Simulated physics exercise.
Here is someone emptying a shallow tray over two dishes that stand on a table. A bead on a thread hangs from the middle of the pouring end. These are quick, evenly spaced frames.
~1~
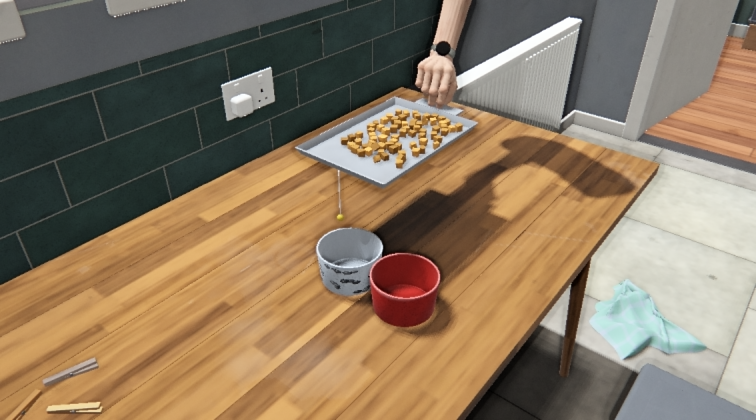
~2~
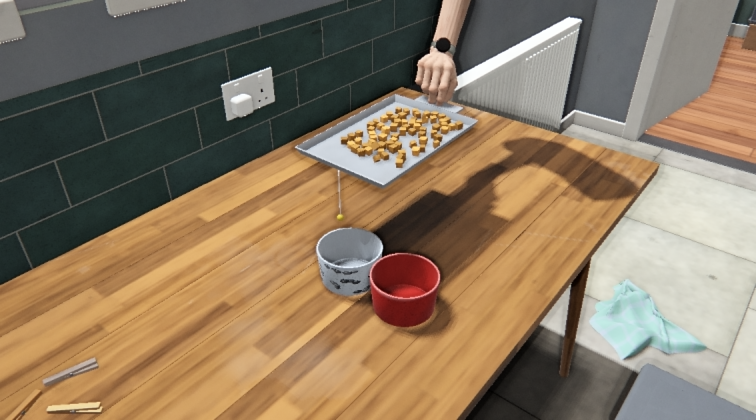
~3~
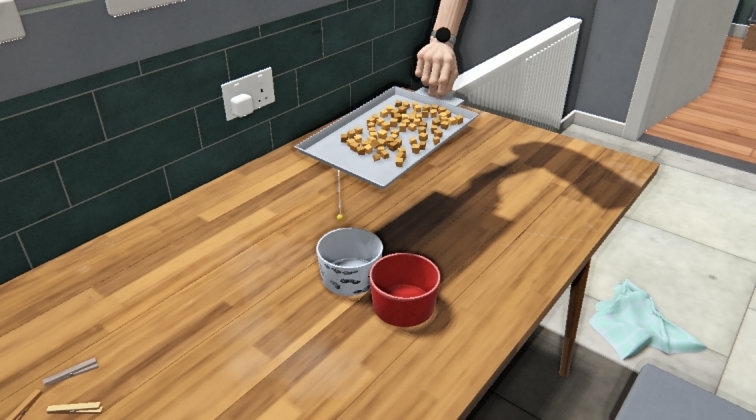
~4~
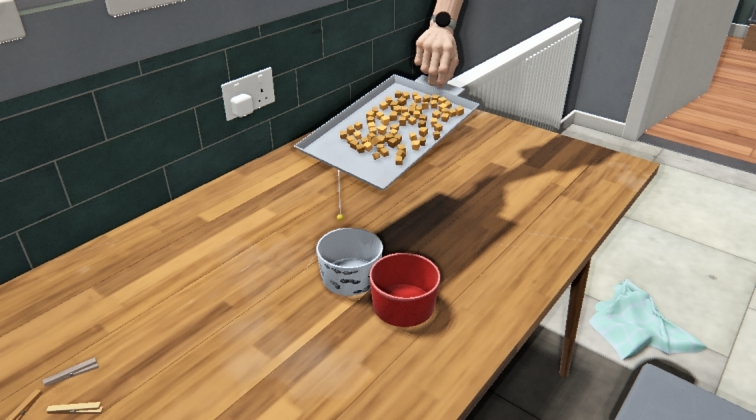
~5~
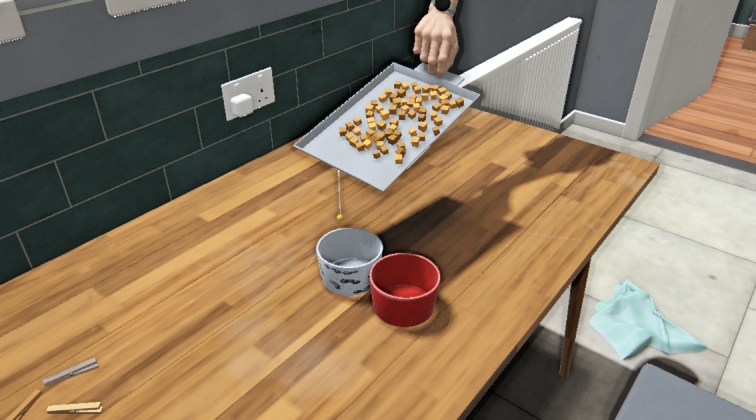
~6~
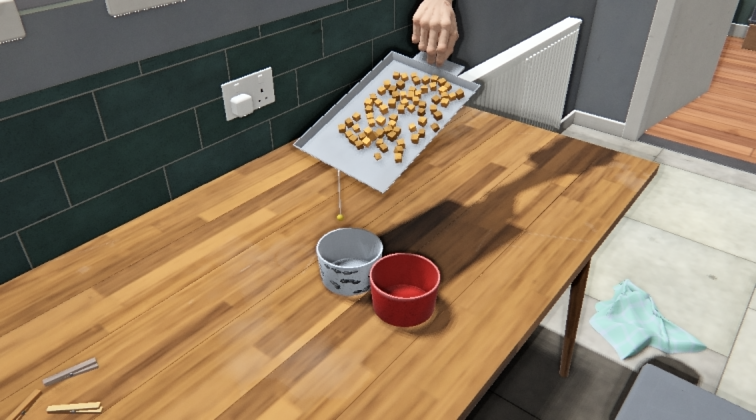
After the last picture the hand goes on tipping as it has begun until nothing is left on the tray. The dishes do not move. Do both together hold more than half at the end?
Caught overall: More than half.
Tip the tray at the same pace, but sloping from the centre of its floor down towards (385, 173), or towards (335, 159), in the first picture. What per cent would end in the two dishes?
In turn 80 and 10 in a hundred.
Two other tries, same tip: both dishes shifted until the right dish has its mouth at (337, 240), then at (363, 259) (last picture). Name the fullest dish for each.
In turn: The dish on the right; the right one.
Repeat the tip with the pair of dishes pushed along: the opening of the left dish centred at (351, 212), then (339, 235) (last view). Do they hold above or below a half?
The first try: Below a half. The second: The larger part.
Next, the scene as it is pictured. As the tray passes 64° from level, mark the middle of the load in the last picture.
Near (368, 190).
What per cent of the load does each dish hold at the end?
About: Left dish 50, right dish 20 per cent.
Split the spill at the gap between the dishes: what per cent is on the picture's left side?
Roughly 90 in a hundred.
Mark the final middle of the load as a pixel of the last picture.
Close to (355, 286).
Shortly afterwards, tray tipped steeply; near half on the tray; only a few in the right dish; a little in the left dish; near a third in the air.
Next, tray tipped past a quarter turn; near a quarter in the right dish; near half in the left dish; near a third outside both.
Some moments later, tray tipped past a quarter turn; near a quarter in the right dish; near half in the left dish; near a third outside both.
In the end, tray tipped past a quarter turn; near a quarter in the right dish; near half in the left dish; near a third outside both.
